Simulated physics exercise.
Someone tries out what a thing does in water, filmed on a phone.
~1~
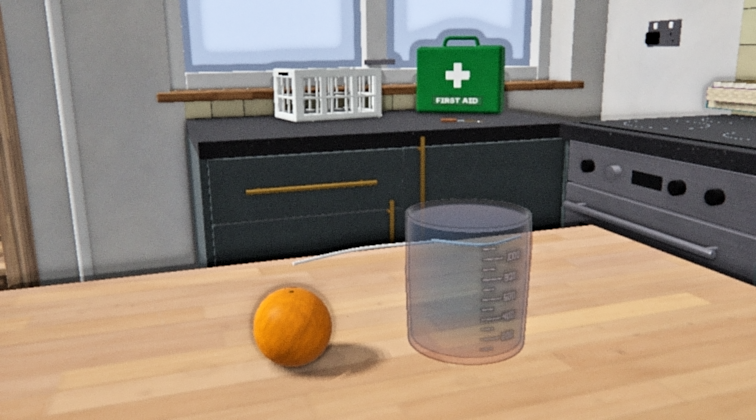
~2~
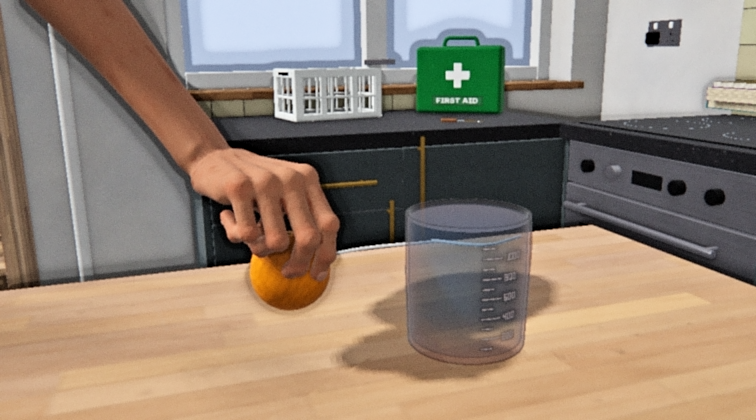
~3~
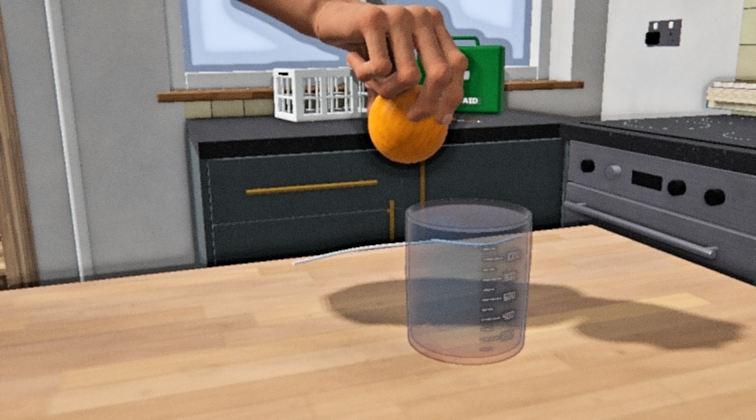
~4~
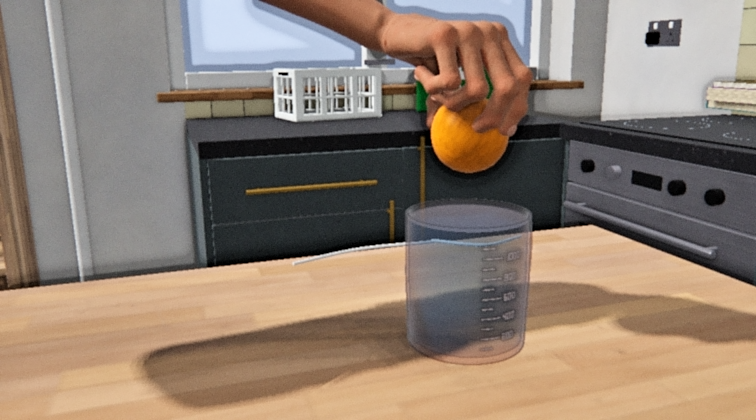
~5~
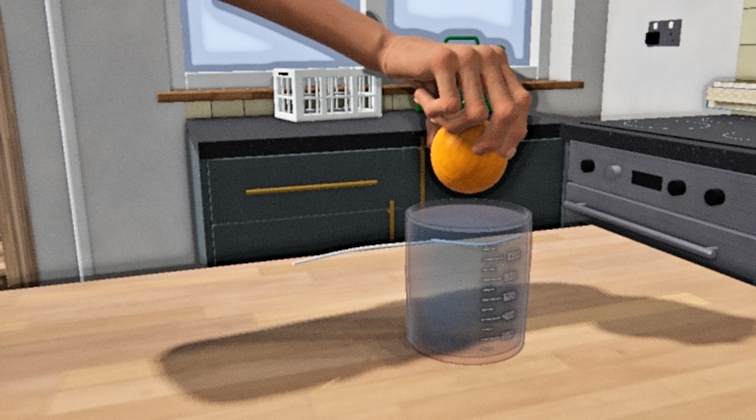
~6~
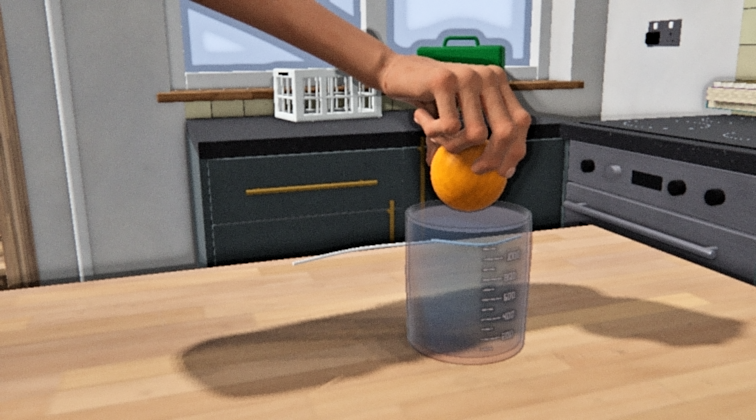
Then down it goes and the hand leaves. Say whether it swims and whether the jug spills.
Water: Afloat; jug: Spill.
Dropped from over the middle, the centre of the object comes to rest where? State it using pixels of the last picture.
It should come to rest with its middle near (467, 233).
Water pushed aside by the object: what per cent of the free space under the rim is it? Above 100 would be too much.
300 %.
Shortly, the orange enters the water; the jug is full to the brim; the top is wet.
Then, the orange comes up again; the jug is full to the brim; the top is wet.
At the finish, the orange bobs at the top; the jug is full to the brim; the top is wet.
